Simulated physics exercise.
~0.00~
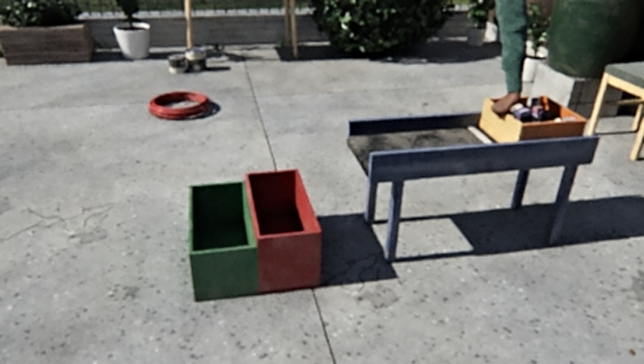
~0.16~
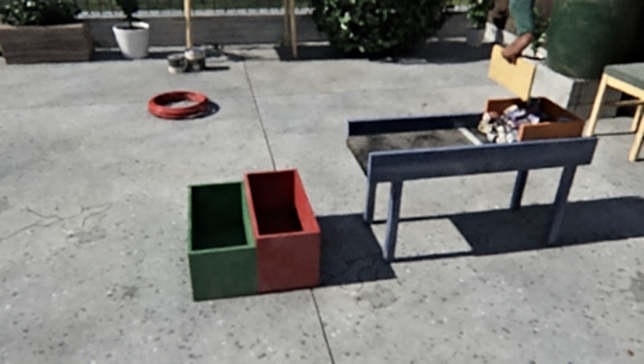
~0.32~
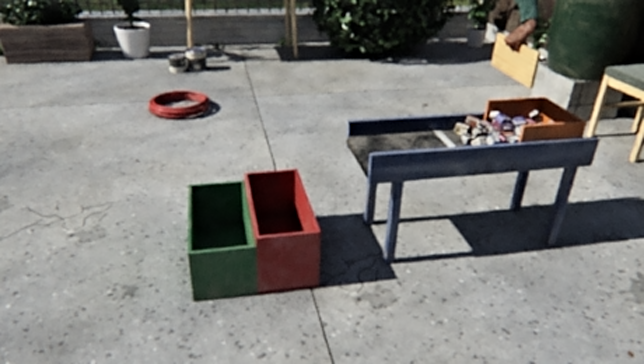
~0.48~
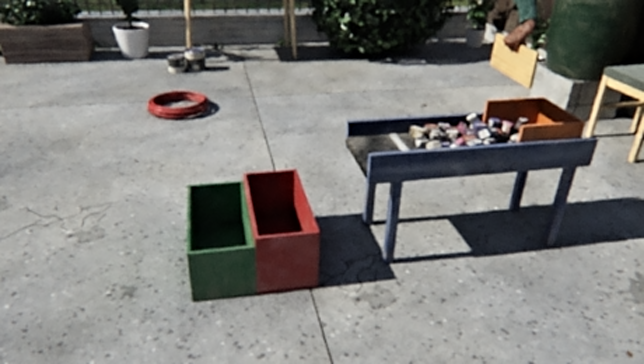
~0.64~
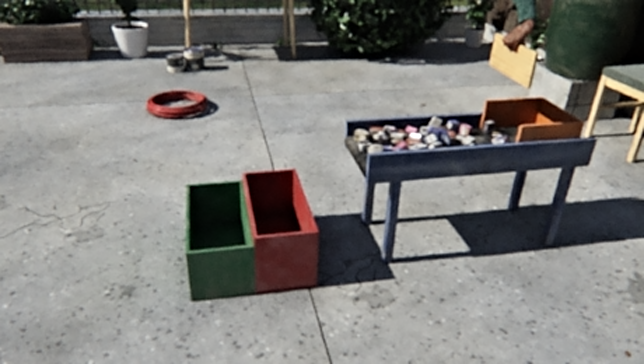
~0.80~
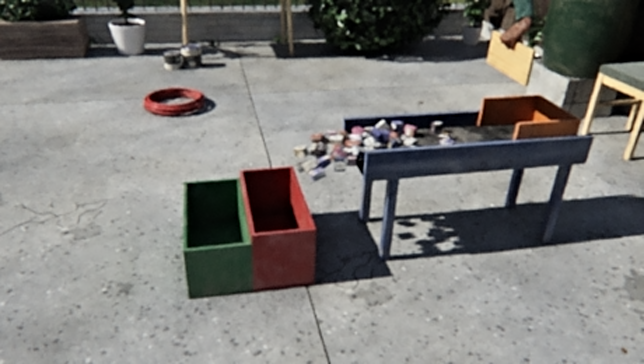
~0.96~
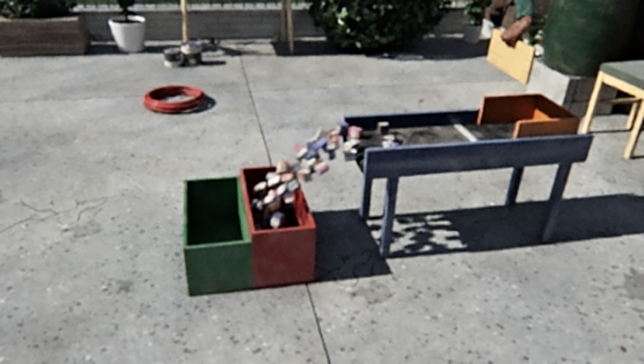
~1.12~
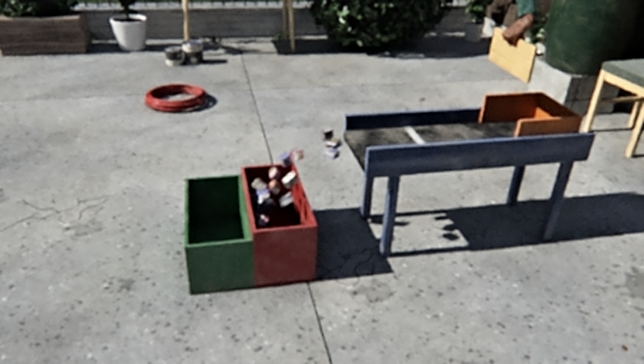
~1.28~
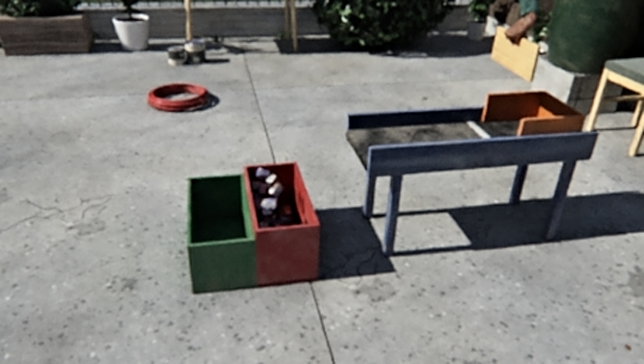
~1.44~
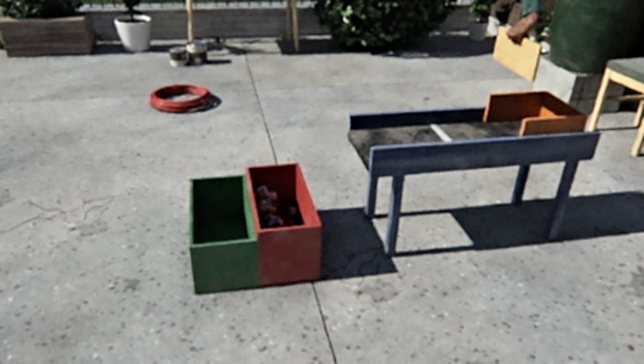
A jumble of small cartons spilled off the end of a blue-sided conveyor and dropped into the red tote, after a hand lifted the orange pen's gate and they rode left along the belt; the green tote beside it stayed empty.
